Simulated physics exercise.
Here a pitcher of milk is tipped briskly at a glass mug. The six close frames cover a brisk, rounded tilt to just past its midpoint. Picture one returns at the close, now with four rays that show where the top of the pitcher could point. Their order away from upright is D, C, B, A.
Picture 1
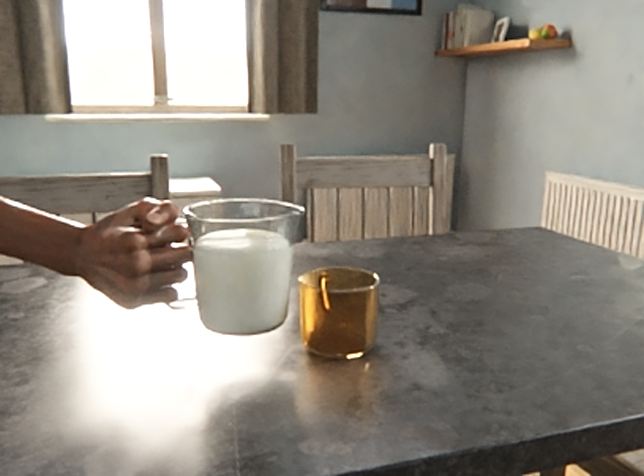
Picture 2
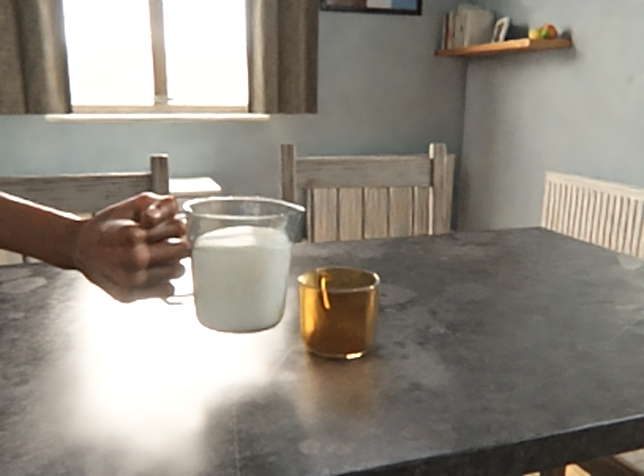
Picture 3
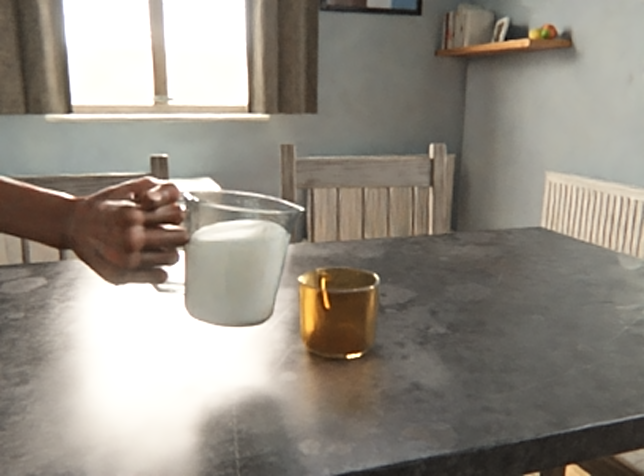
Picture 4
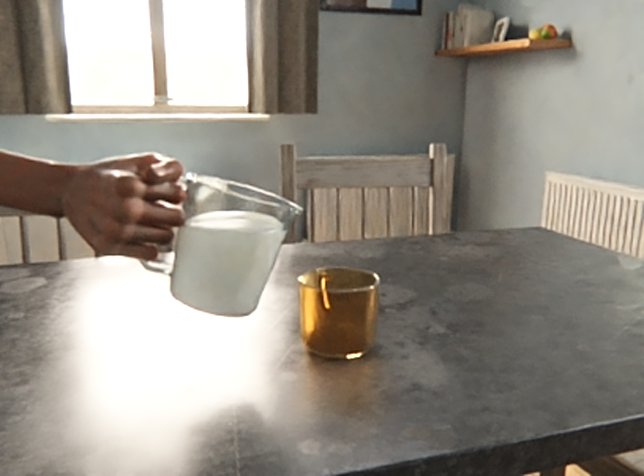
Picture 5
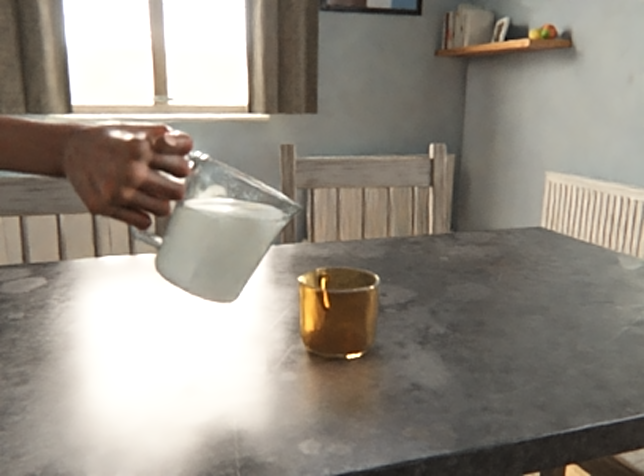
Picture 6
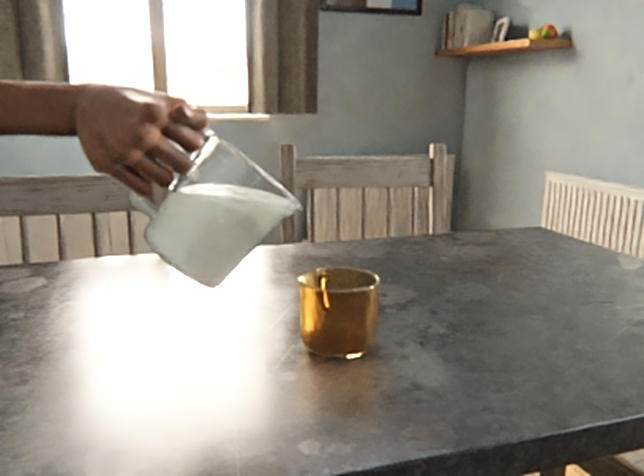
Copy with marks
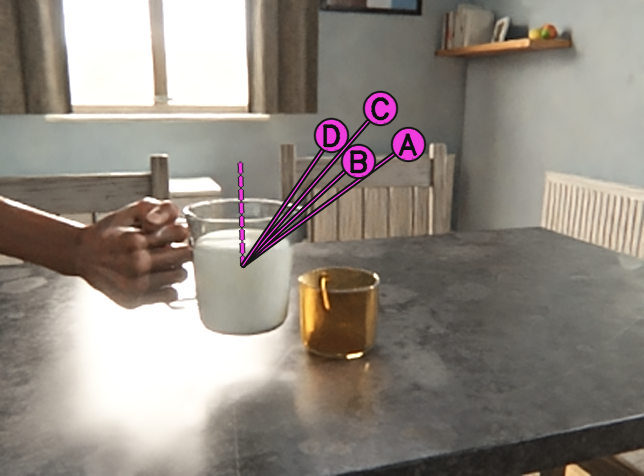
To begin with, a hand at the left holds a clear glass pitcher of milk upright beside an amber glass mug on a dark table. The hand rises and tilts the pitcher rightward, slightly at first, then more steeply, and the milk shifts toward its lip while the mug stays still.
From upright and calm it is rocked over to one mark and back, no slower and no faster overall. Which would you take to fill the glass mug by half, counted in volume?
A works best here.
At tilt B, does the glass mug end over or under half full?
Under half.
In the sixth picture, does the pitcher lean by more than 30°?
Yes, it does.
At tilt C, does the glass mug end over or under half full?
Under half.
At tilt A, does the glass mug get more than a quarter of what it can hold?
Yes, clearly.
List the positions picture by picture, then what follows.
Upright, lip at (303, 209); rim of the glass mug round (340, 278); nothing has left yet, in the first picture.
Tipped about 2°, lip at (302, 209); nothing has left yet, in the second picture.
Tipped about 8°, lip at (302, 209); nothing has left yet, in the third picture.
Tipped about 17°, lip at (301, 209); nothing has left yet, in the fourth picture.
Tipped about 28°, lip at (301, 208); nothing has left yet, in the fifth picture.
Tipped about 40°, lip at (300, 208); nothing has left yet, in the sixth picture.
In magenta, A at (393, 154); B at (344, 171); C at (368, 120); D at (322, 150).
With A, the glass mug ends with about 48 % of what it can hold.
With B, the glass mug ends with about 29 % of what it can hold.
With C, the glass mug ends with about 16 % of what it can hold.
With D, the glass mug ends with about 7 % of what it can hold.
